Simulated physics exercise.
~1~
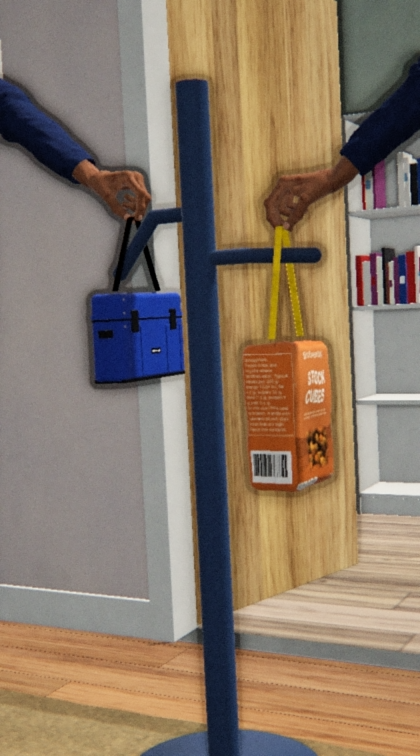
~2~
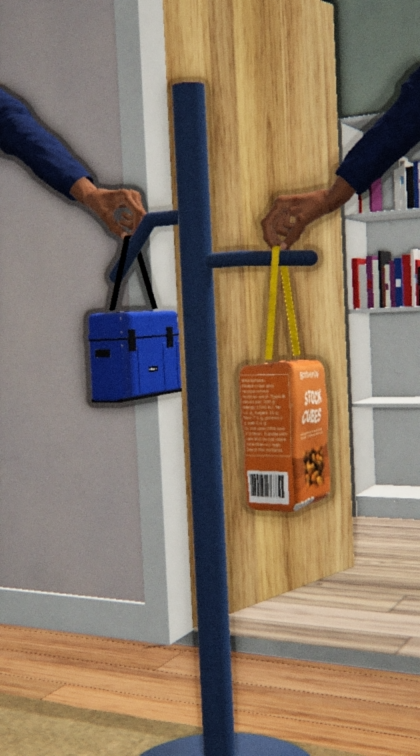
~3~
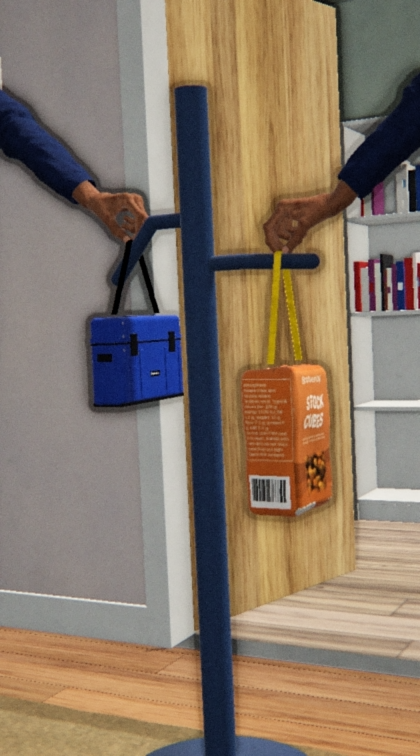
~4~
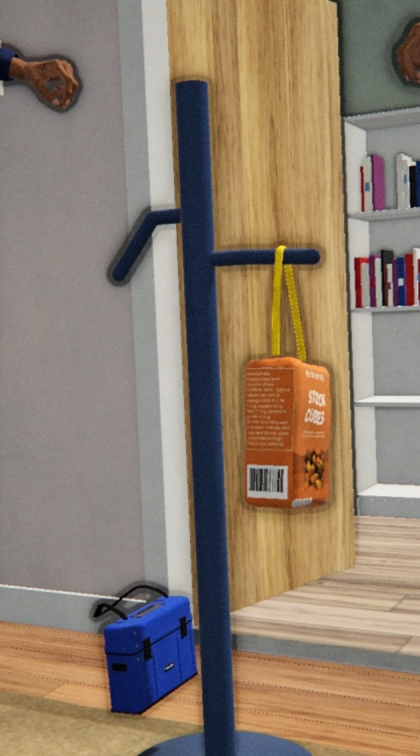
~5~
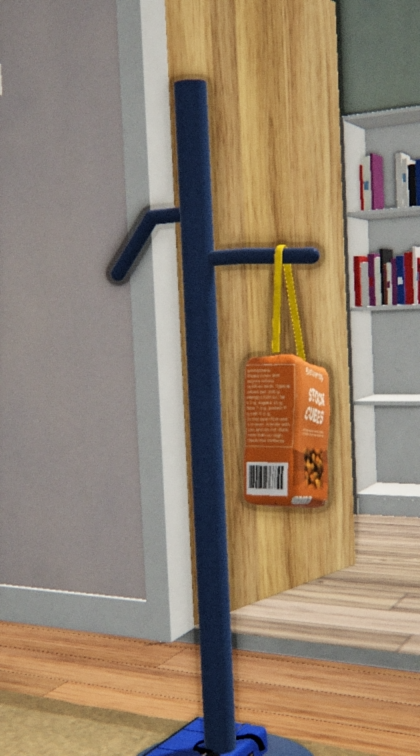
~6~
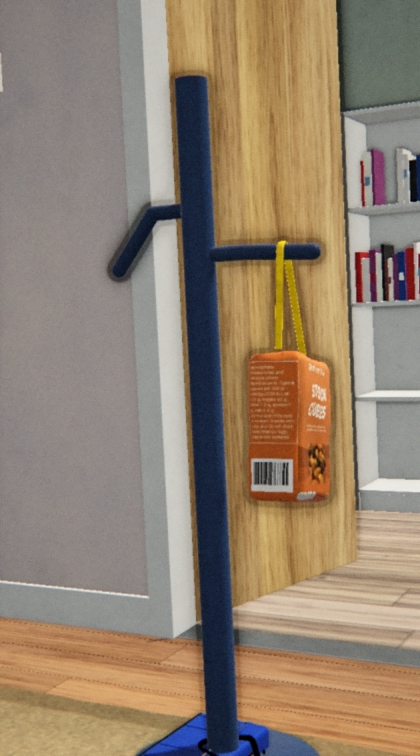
At first, two hands hold a blue case and an orange sack by their straps at the left and right pegs of a dark blue coat stand. The hands lower both items slightly, bringing the yellow strap over the straight right peg and the black strap by the sloping left one. Then the hands let go and draw back, and the blue case drops from the left peg toward the floor. It tips over and ends up lying at the stand's base, while the orange sack stays hanging from the right peg, leaning a little.
